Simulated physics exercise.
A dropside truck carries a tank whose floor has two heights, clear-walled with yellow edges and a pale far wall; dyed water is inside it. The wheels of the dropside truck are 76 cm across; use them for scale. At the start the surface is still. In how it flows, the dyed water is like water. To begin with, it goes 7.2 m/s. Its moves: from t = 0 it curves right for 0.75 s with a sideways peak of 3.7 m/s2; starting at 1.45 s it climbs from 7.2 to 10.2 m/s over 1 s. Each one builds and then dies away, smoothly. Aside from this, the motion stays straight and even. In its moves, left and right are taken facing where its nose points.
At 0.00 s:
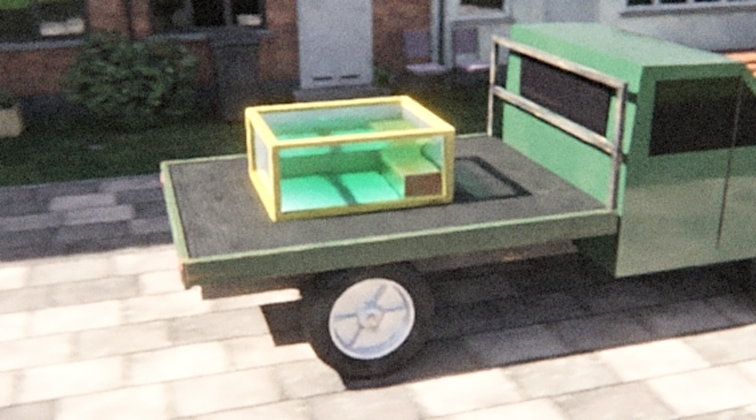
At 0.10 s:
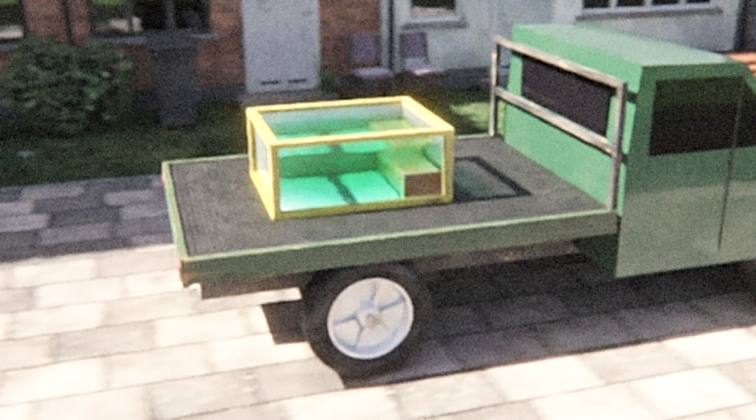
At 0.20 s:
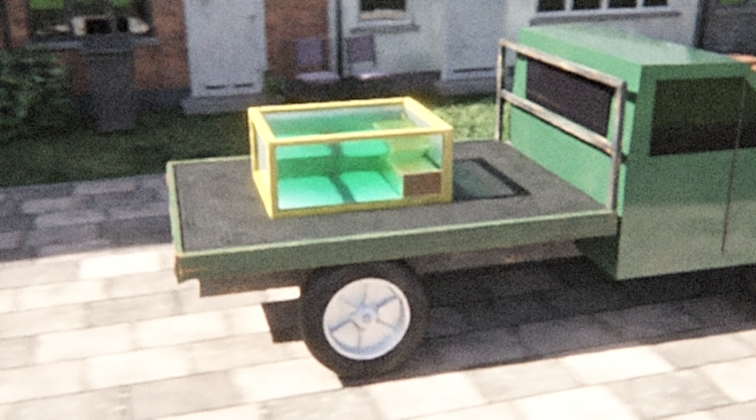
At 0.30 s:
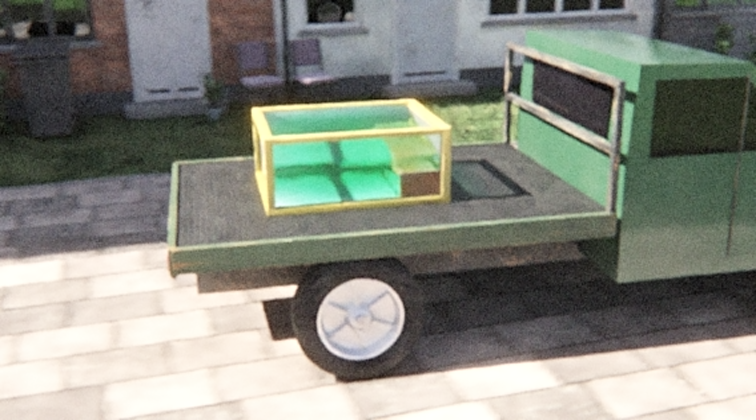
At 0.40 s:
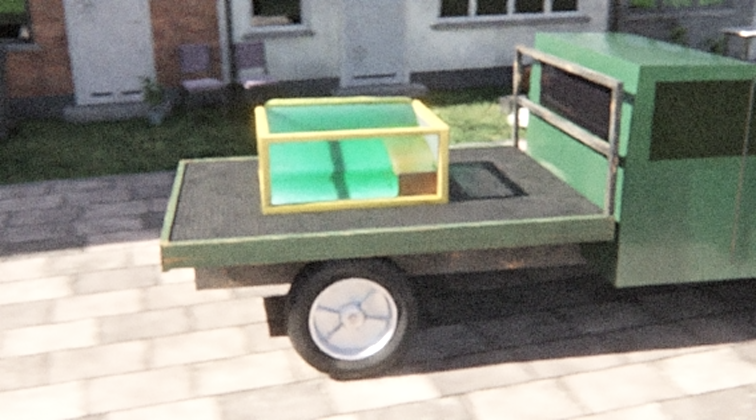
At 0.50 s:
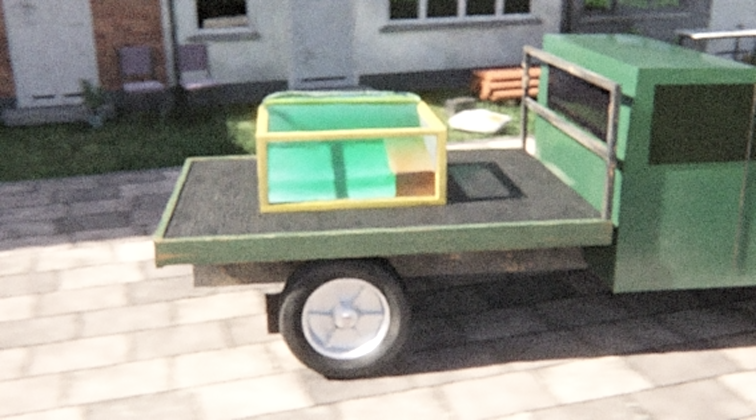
Green flatbed truck driving past brick and white houses, green liquid in a yellow-edged clear tank tilting up toward the far side.
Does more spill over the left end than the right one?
Yes.
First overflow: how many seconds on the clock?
Around 0.7 s.
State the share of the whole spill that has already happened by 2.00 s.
Roughly 40 % of the total.
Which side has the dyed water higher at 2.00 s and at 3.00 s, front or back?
The liquid stands at the rear end first and then at the forward end.
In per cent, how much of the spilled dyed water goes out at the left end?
I'd estimate some 50 percent of what spills.
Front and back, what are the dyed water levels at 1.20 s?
Around 38 cm toward the front, with 34 cm behind.
After 1.20 s it stands 34 cm high behind and 37 cm in front; 11 per cent has gone over the far side, a little elsewhere.
After 2.00 s it stands 49 cm high behind and 19 cm in front; 12 per cent has gone over the far side, a little elsewhere.
After 3.00 s it stands 15 cm high behind and 41 cm in front; 28 per cent has gone over the left end and the far side, a little elsewhere.
After 5.43 s 29 per cent has gone over the left end and the far side, a little elsewhere; the right end has passed 2 per cent and the left end 15.
